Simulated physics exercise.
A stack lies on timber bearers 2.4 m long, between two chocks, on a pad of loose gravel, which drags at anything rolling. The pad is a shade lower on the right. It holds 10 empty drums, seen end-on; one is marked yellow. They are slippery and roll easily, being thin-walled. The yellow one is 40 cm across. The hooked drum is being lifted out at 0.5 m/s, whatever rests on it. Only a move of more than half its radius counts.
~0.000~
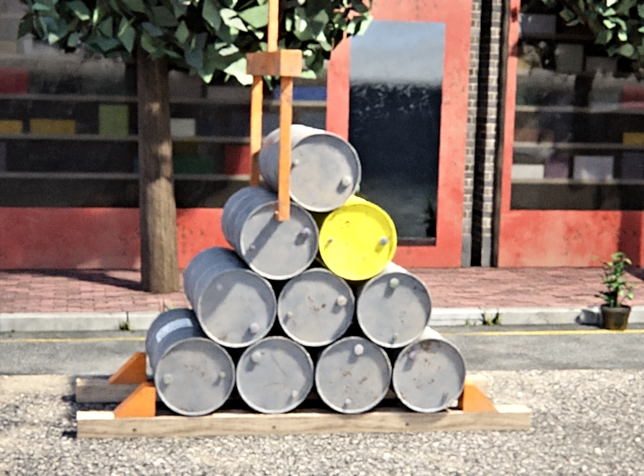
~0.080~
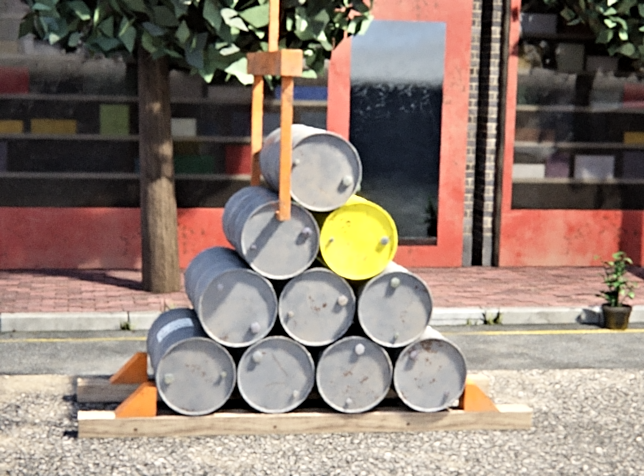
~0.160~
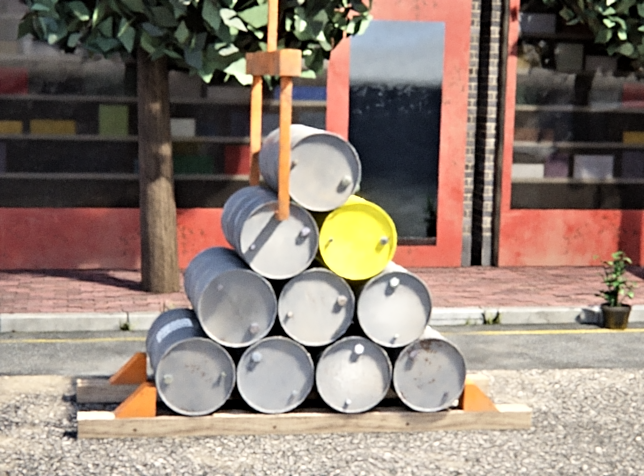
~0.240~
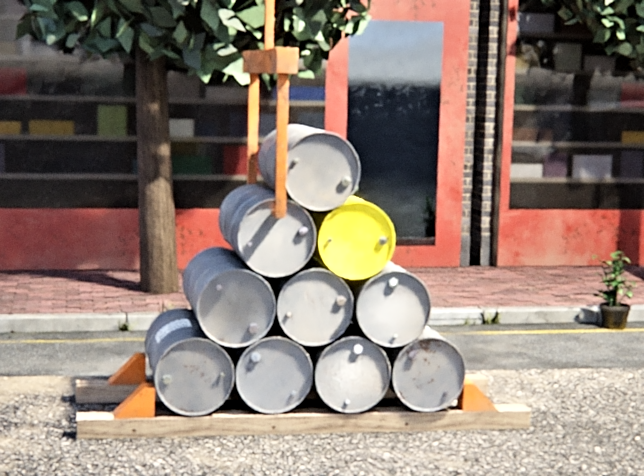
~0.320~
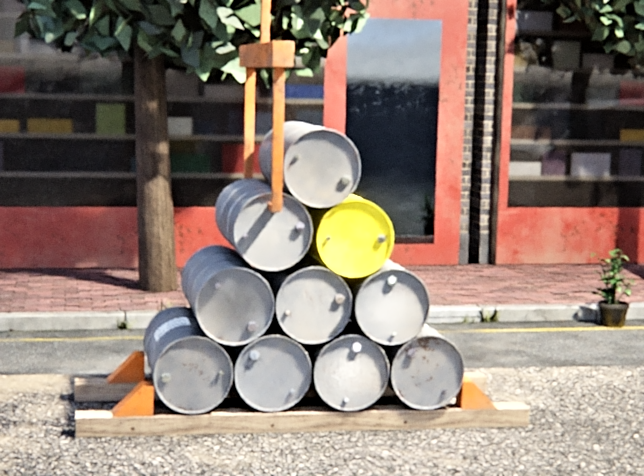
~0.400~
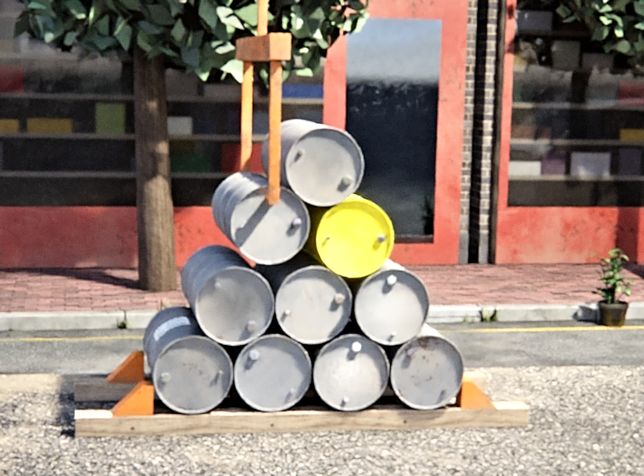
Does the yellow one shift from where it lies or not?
The yellow one is not dislodged.
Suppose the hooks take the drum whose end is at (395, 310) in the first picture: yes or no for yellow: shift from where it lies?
Then yellow yes.
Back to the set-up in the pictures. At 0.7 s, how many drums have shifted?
At that moment 0.
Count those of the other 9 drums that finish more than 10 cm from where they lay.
In all, 1.
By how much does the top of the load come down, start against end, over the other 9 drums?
About 35 cm.
Then, 0.7 s in, yellow is unmoved; 0 of the other 9 have shifted.
In the end (1.9 s), yellow is unmoved; 1 of the other 9 has shifted.
